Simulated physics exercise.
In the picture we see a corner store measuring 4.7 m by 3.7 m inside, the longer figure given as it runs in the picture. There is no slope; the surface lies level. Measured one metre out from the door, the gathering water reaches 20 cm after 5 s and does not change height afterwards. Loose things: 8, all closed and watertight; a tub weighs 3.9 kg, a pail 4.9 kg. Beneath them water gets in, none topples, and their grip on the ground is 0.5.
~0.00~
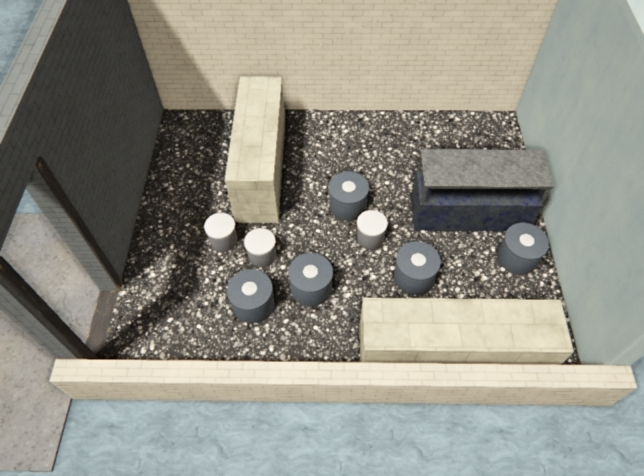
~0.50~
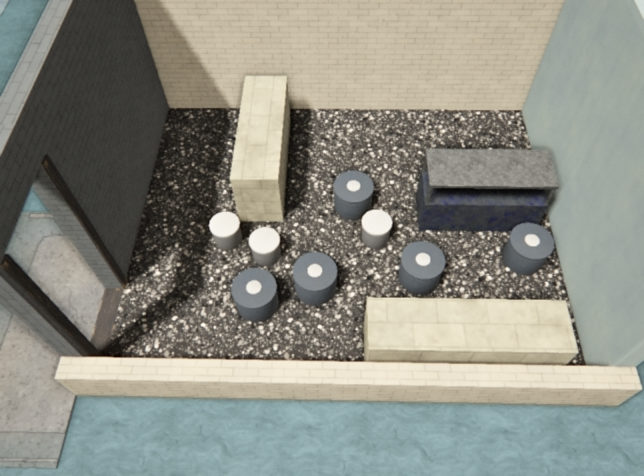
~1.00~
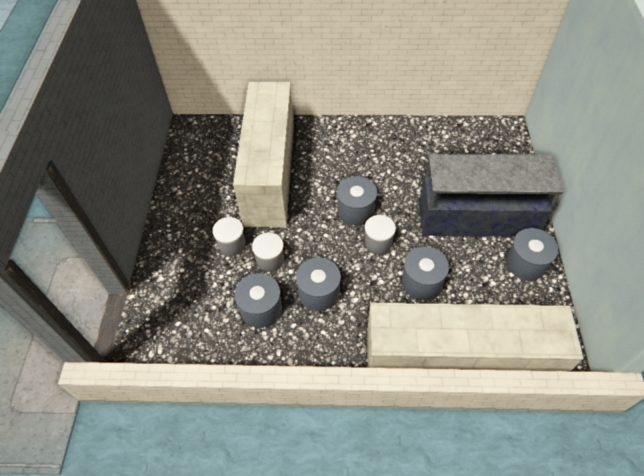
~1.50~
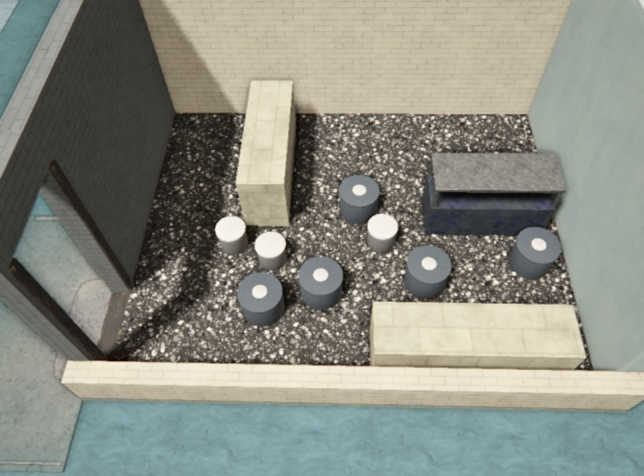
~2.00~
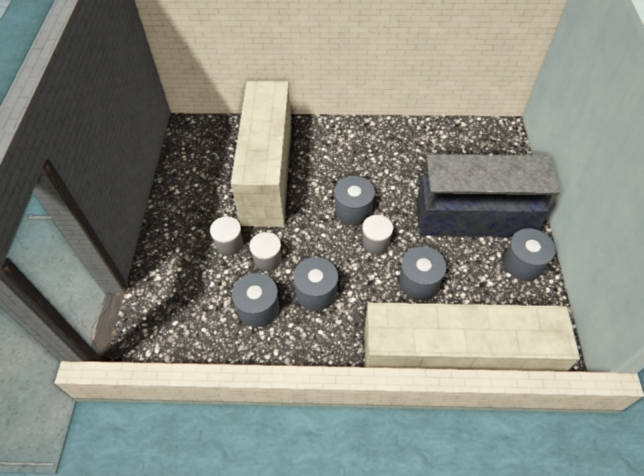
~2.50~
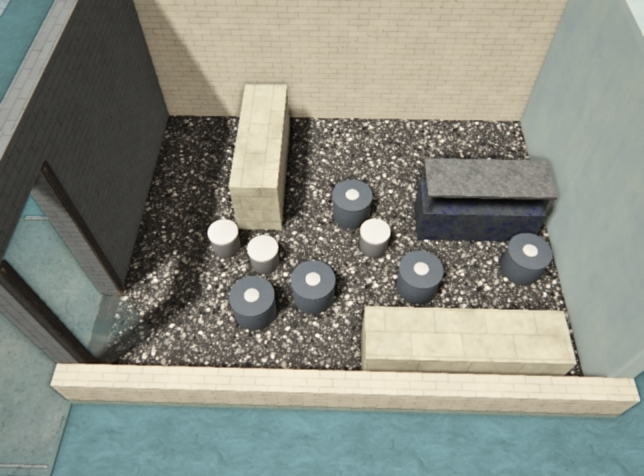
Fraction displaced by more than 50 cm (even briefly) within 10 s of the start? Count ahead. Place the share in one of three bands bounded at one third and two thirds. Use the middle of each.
It goes in the band two thirds or more.
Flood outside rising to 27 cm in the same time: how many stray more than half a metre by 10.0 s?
It would come to 6 of them.
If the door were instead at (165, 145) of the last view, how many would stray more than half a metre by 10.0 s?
Then it comes to 2.
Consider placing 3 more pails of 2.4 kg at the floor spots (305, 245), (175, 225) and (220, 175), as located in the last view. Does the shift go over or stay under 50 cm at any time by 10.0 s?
In order: Above the mark, below the mark, below the mark.
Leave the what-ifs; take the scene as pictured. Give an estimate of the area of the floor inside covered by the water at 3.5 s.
Around 1.5 m2 of it.
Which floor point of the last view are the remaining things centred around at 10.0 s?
Averaged position, last view: Near pixel (407, 238).
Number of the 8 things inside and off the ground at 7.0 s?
At that time, 2.
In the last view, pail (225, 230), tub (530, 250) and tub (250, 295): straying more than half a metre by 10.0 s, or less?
Result, in turn: Stayed within / stayed within / exceeded.
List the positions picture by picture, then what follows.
A tub at (527, 240) rests on the ground; a pail at (220, 225), on the bottom; water covers 0.0 m2; 0 of 8 have shifted, in the first frame.
A tub at (532, 241), on the bottom; a pail at (224, 224) rests on the ground; water covers 0.0 m2; 0 of 8 have shifted, in the second frame.
A tub at (536, 246) rests on the ground; a pail at (228, 229), on the bottom; water covers 0.0 m2; 0 of 8 have shifted, in the third frame.
A tub at (539, 245), on the bottom; a pail at (230, 228) rests on the ground; 0.0 m2 under water; 0 of 8 have shifted, in the fourth frame.
A tub at (533, 246) rests on the ground; a pail at (225, 229), on the bottom; water covers 0.0 m2; 0 of 8 have shifted, in the fifth frame.
A tub at (530, 251) rests on the ground; a pail at (223, 232), on the bottom; water covers 0.1 m2; 0 of 8 have shifted, in the sixth frame.
After 3.5 s 0 of 8 are over 50 cm from their spots; 0 afloat.
After 4.5 s 0 of 8 are over 50 cm from their spots; 0 afloat.
After 7.0 s 2 of 8 are over 50 cm from their spots; 2 afloat.
After 10.0 s 6 of 8 are over 50 cm from their spots, and 6 have been at some point; 5 afloat.
